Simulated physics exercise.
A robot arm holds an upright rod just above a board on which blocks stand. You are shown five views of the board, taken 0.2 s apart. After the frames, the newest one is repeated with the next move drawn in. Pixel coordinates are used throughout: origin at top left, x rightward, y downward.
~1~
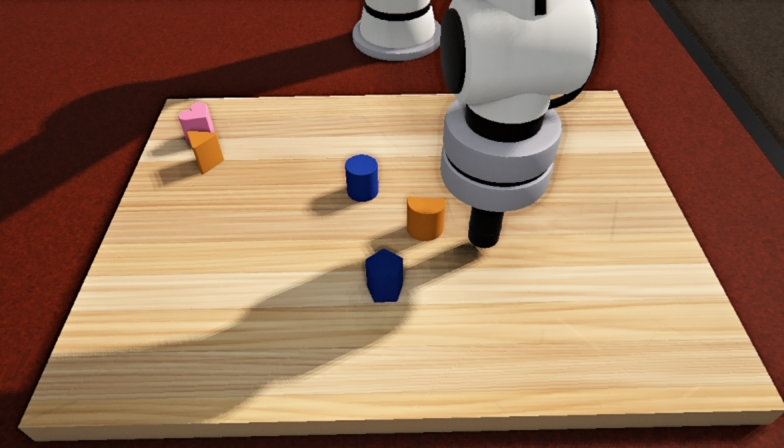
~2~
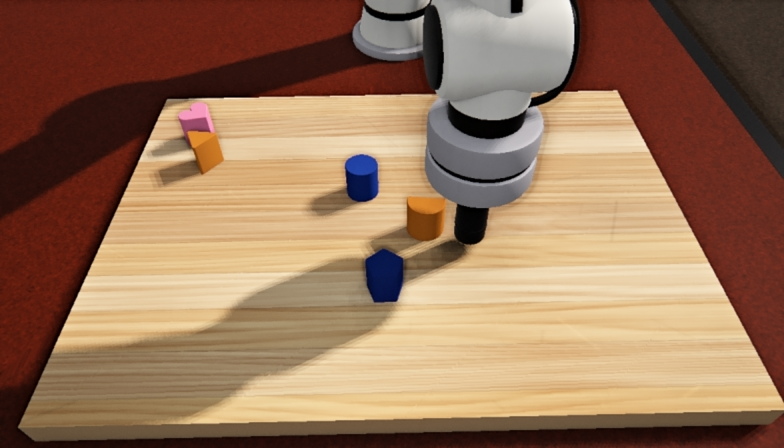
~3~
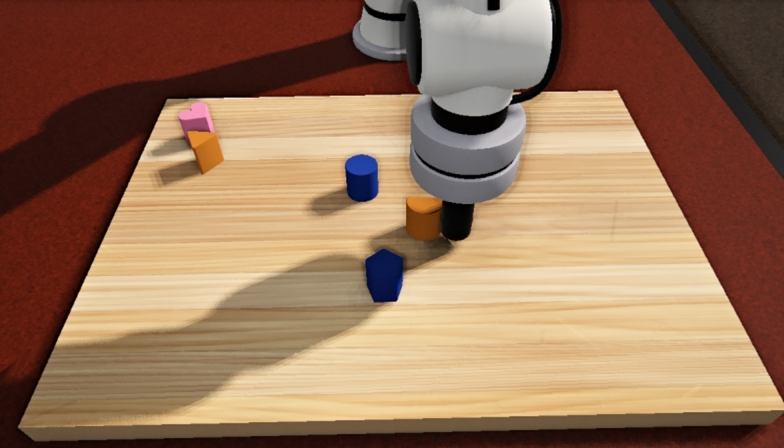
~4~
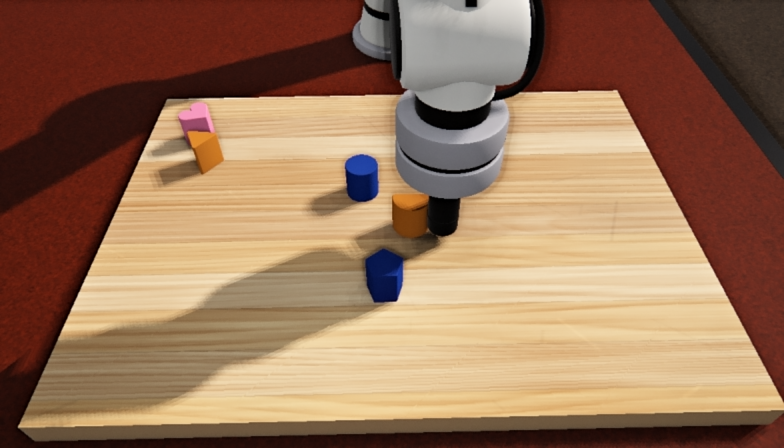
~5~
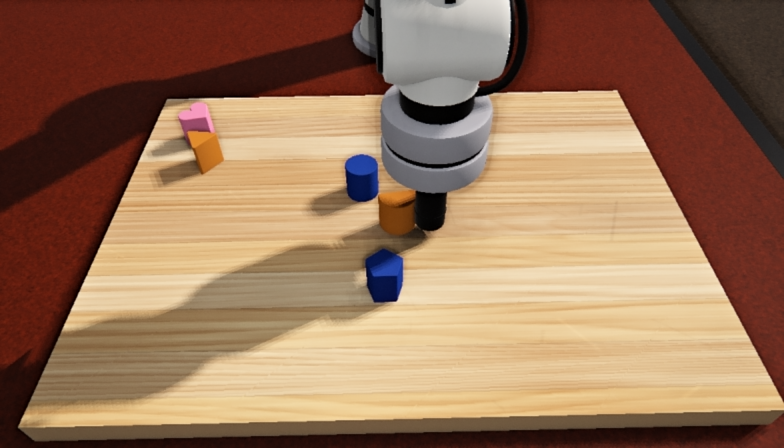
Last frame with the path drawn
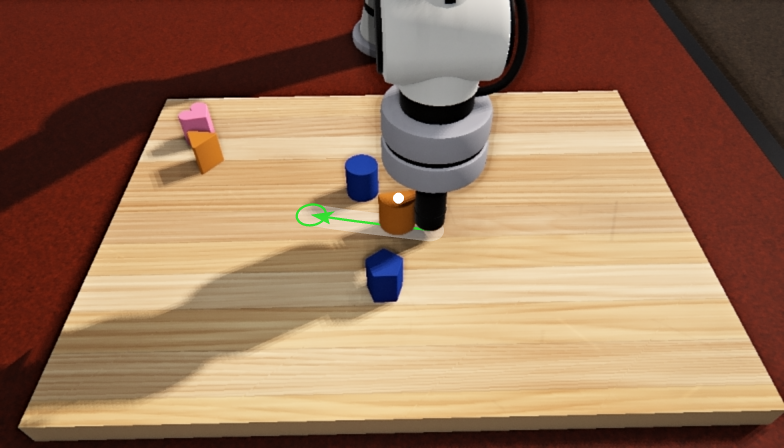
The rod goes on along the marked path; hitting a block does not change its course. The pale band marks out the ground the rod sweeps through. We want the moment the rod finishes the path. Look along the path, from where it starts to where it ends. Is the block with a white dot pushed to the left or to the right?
It moves off to the left.
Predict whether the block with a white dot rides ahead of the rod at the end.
The block stays ahead.
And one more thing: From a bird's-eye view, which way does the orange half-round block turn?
Looking down, it rotates anti-clockwise.
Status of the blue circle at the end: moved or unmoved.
Stays where it is.
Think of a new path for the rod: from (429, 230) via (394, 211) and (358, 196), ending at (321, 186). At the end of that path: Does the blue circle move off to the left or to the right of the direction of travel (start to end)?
It shifts rightward.
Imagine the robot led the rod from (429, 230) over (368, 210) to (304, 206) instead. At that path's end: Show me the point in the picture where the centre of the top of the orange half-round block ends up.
Most likely (325, 199).
Path on the board, from (429, 230) to (311, 215); the dot is on the orange half-round block.
The first path, step by step. One third of the way, rod (388, 217); orange half-round block (356, 196), turned 15° anticlockwise.
Two thirds of the way, rod (348, 212); orange half-round block (315, 196), turned 35° anticlockwise.
At the end, rod (310, 206); blue circle in place; orange half-round block (279, 198), turned 85° anticlockwise.
